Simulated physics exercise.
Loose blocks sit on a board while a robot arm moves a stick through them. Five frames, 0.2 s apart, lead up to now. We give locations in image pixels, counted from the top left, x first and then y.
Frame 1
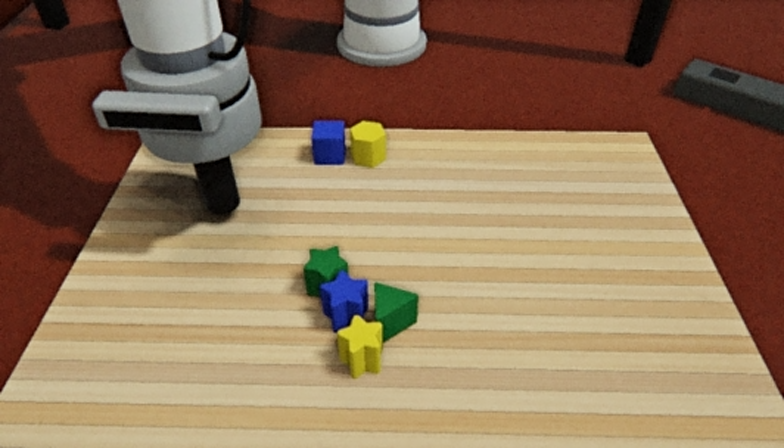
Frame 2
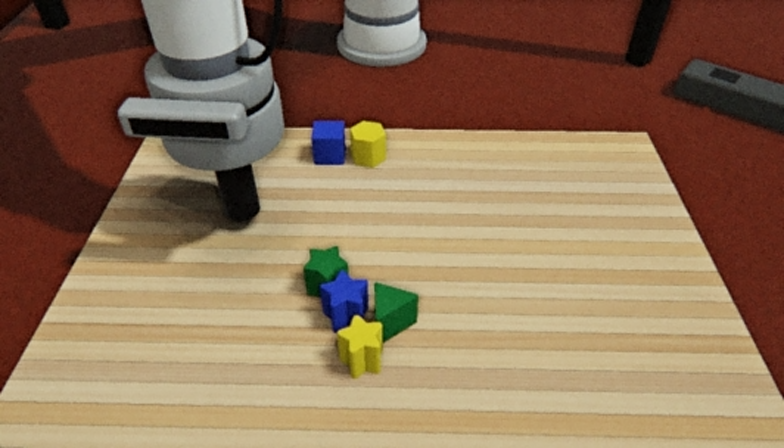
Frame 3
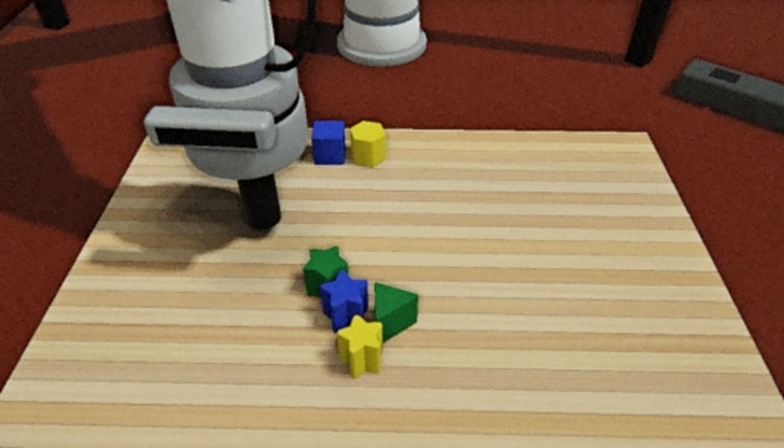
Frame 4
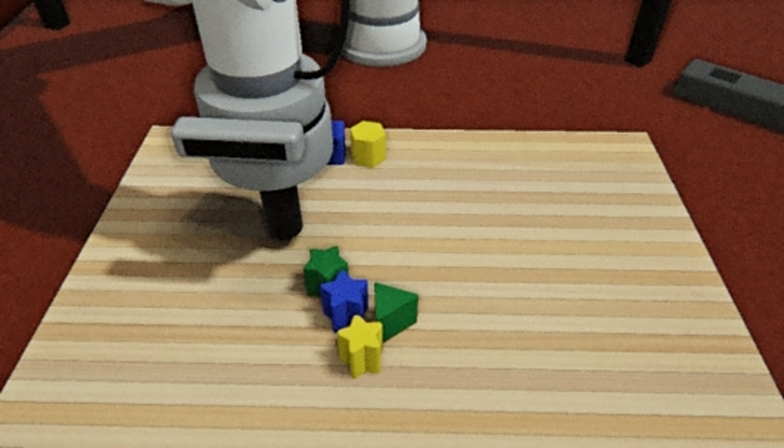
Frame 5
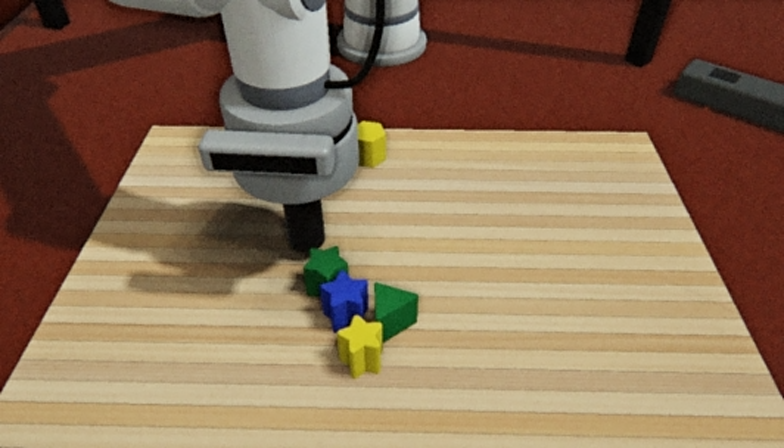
A robot arm moves its black stick right and slightly downward, nearing the green star.
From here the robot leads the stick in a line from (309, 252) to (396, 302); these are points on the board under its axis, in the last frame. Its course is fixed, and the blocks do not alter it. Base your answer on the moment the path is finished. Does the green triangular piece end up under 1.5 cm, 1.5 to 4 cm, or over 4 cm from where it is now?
The answer will be the short band, under 1.5 cm.
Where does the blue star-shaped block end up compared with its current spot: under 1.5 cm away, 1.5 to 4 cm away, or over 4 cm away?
The move is medium, 1.5 to 4 cm.
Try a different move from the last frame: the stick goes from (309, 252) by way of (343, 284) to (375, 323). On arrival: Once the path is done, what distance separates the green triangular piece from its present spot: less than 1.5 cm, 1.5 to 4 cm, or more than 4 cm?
Once the path is done, the green triangular piece lies 1.5 to 4 cm from its present place.
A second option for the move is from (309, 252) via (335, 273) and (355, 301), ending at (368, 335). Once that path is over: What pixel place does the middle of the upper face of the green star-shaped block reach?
At pixel (361, 340).
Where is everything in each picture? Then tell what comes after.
In the first frame, stick tip at (223, 204); block tops, green star-shaped block at (325, 260); blue star-shaped block at (344, 288); yellow star-shaped block at (361, 333); green triangular piece at (390, 298).
In the second frame, stick at (243, 210); blocks unchanged.
In the third frame, stick at (264, 218); blocks unchanged.
In the fourth frame, stick at (285, 228); blocks unchanged.
In the fifth frame, stick at (307, 240); green star-shaped block at (325, 260); blue star-shaped block at (344, 288); yellow star-shaped block at (361, 333); green triangular piece at (390, 298).
What follows on the original path. One third of the way, stick at (335, 256); green star-shaped block at (331, 266); blue star-shaped block at (346, 294).
Two thirds of the way, stick at (365, 273); green star-shaped block at (347, 282), turned 35° clockwise; blue star-shaped block at (350, 315), turned 20° clockwise; yellow star-shaped block at (357, 348), turned 20° anticlockwise.
At the end, stick at (396, 290); green star-shaped block at (351, 285), turned 55° clockwise; blue star-shaped block at (348, 322), turned 15° clockwise; yellow star-shaped block at (357, 354), turned 20° anticlockwise; green triangular piece at (393, 303).
